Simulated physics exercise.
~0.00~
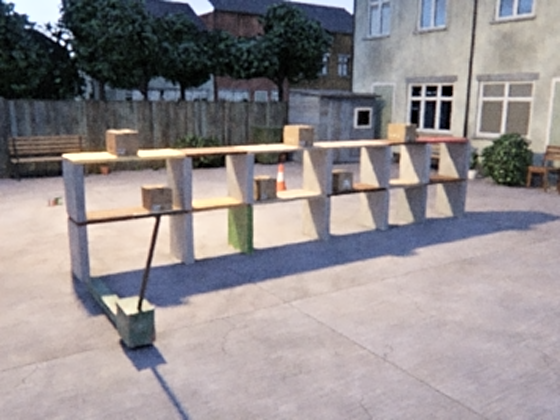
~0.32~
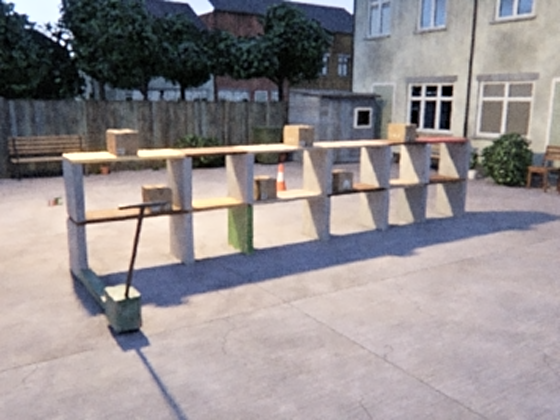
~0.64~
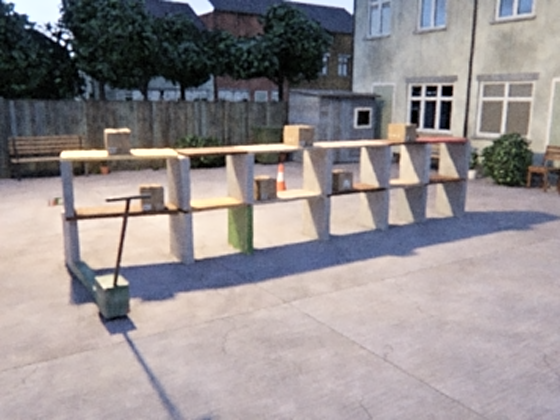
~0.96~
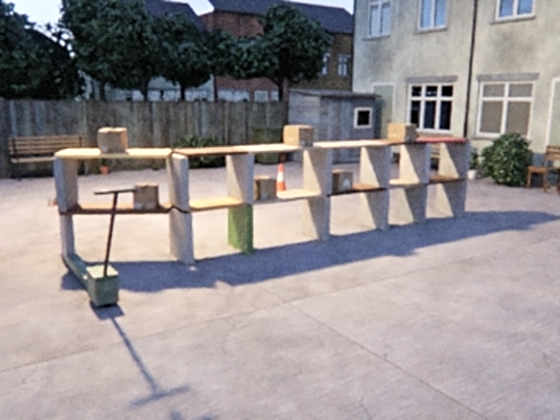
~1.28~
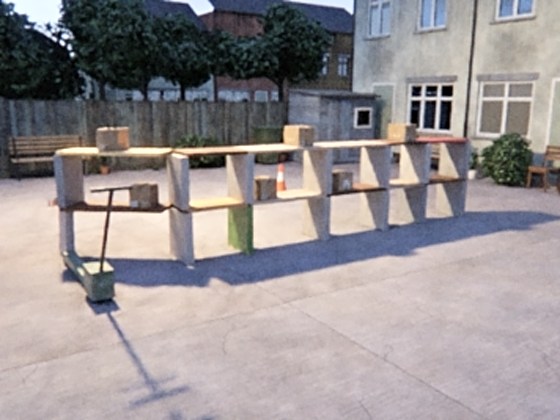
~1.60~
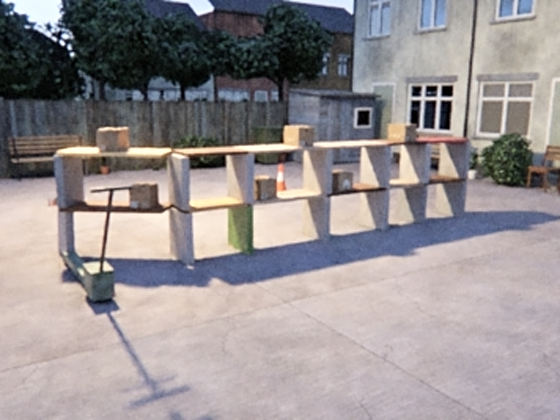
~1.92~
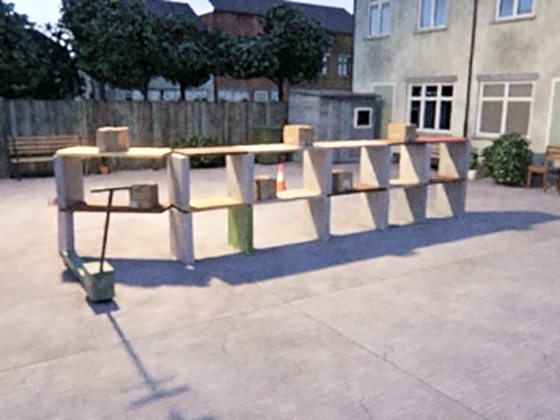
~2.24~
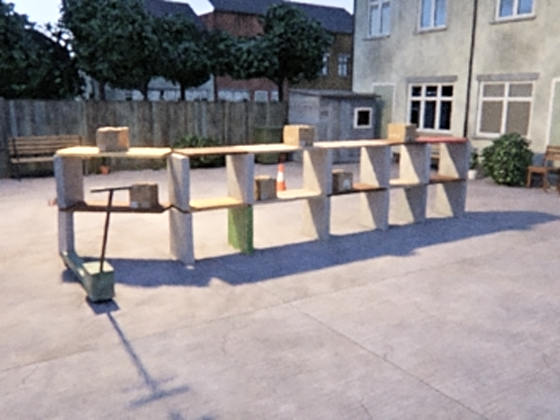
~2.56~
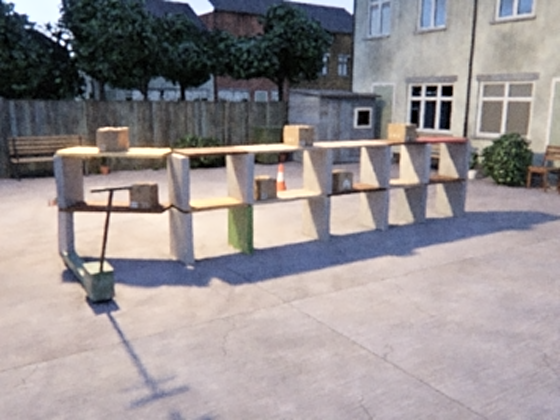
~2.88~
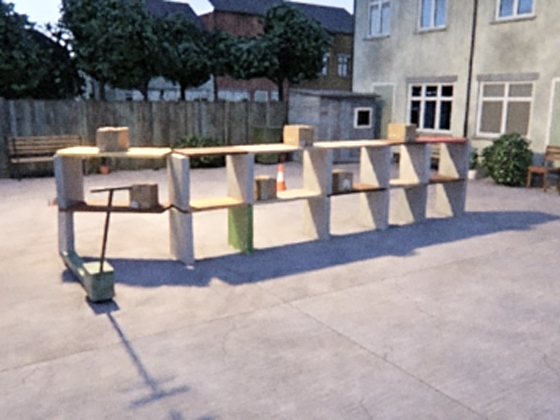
A long two-tier row of pale uprights and loose boards stands in a paved yard, seen from a fixed viewpoint slightly above, with a fence, trees and a house behind. Boxes sit on both levels, one lower upright is green, and a red board lies at the top right. At the left front, a low green jack with a tall dark handle slides left and inward against the base of the end upright. The left end shifts slightly, its uprights and boards nudged out of line. The jack then stops, and everything remains standing, the green upright and red board unmoved.
